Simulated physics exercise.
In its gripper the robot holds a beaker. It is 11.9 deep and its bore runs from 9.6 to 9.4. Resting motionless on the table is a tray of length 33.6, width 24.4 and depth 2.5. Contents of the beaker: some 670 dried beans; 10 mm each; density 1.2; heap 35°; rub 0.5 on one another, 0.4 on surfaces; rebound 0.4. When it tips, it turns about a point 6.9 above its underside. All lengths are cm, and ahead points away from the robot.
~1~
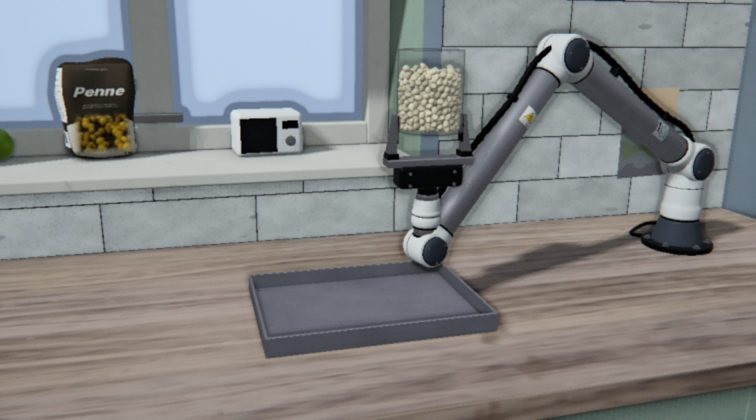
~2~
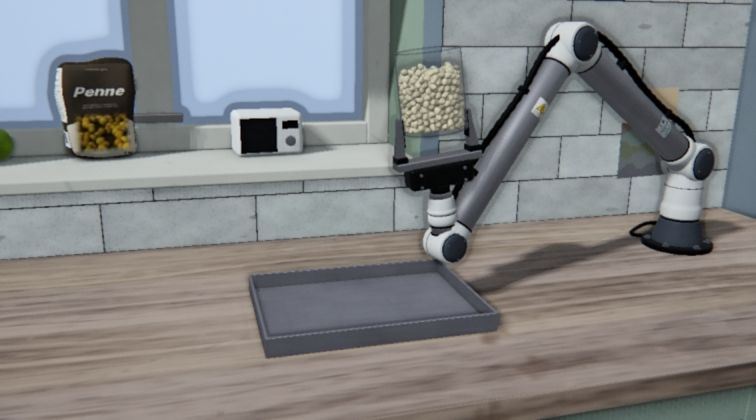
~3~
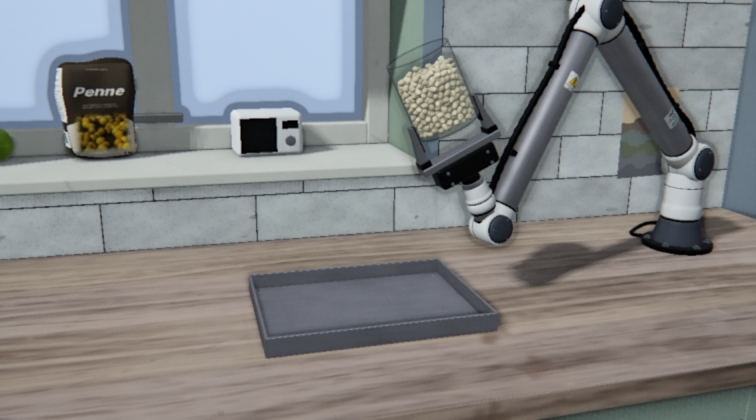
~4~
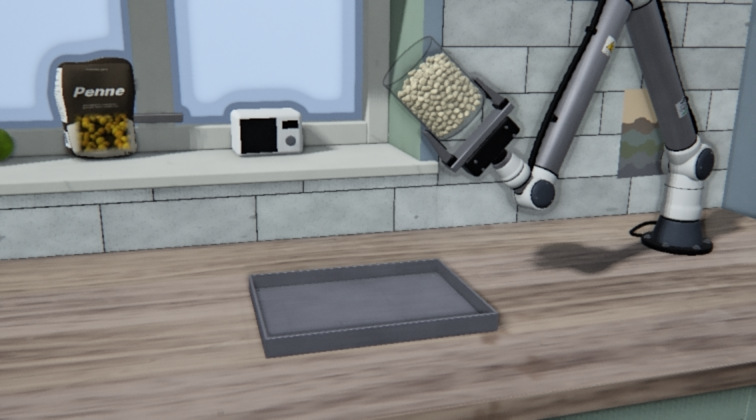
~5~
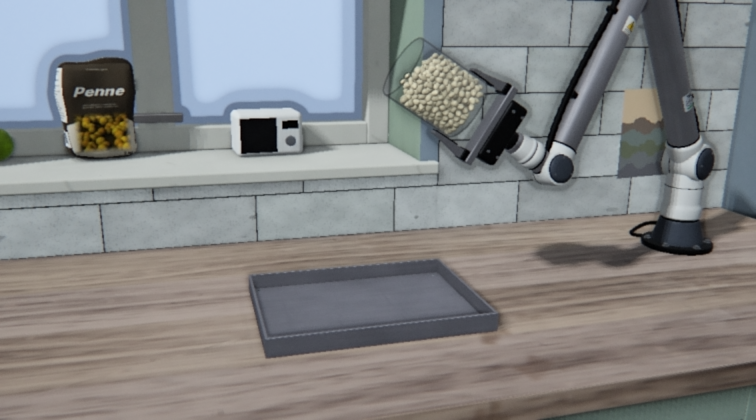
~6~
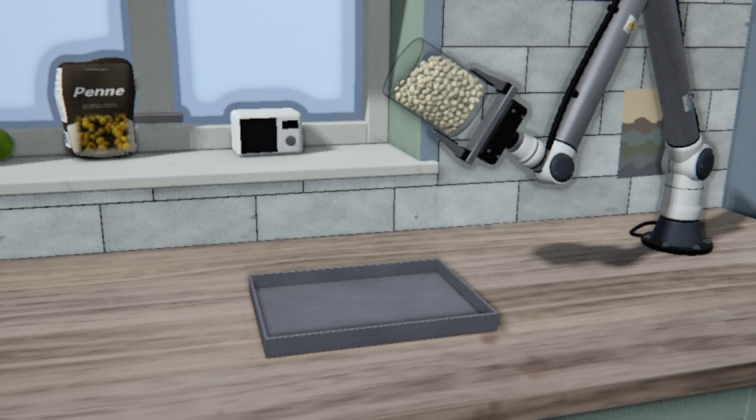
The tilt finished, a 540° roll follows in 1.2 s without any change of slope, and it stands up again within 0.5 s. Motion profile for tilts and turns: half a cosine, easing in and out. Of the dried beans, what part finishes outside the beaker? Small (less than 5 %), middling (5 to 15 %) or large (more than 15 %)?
Small.
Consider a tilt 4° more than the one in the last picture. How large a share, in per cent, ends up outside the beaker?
Estimate: Some 0 %.
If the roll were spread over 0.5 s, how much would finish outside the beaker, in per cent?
Then about 0 per cent.
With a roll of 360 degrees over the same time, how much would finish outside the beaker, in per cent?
Share: Close to 0 %.
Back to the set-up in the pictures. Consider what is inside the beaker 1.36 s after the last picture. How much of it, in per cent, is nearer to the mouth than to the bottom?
It comes to around 35 per cent, more or less.
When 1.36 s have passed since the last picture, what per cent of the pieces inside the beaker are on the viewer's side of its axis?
It's close to 50 percent.
Then, 0.68 s on, tipped 58°, highest piece 40 above the table; 672 in the beaker.
Then, 1.36 s on, tipped 45°, highest piece 38 above the table; 672 in the beaker.
Then, 1.90 s on, upright, highest piece 40 above the table; 672 in the beaker.
Then, 2.60 s on, upright, highest piece 40 above the table; 672 in the beaker.
In the end, 672 in the beaker. That is 0 % outside the beaker.
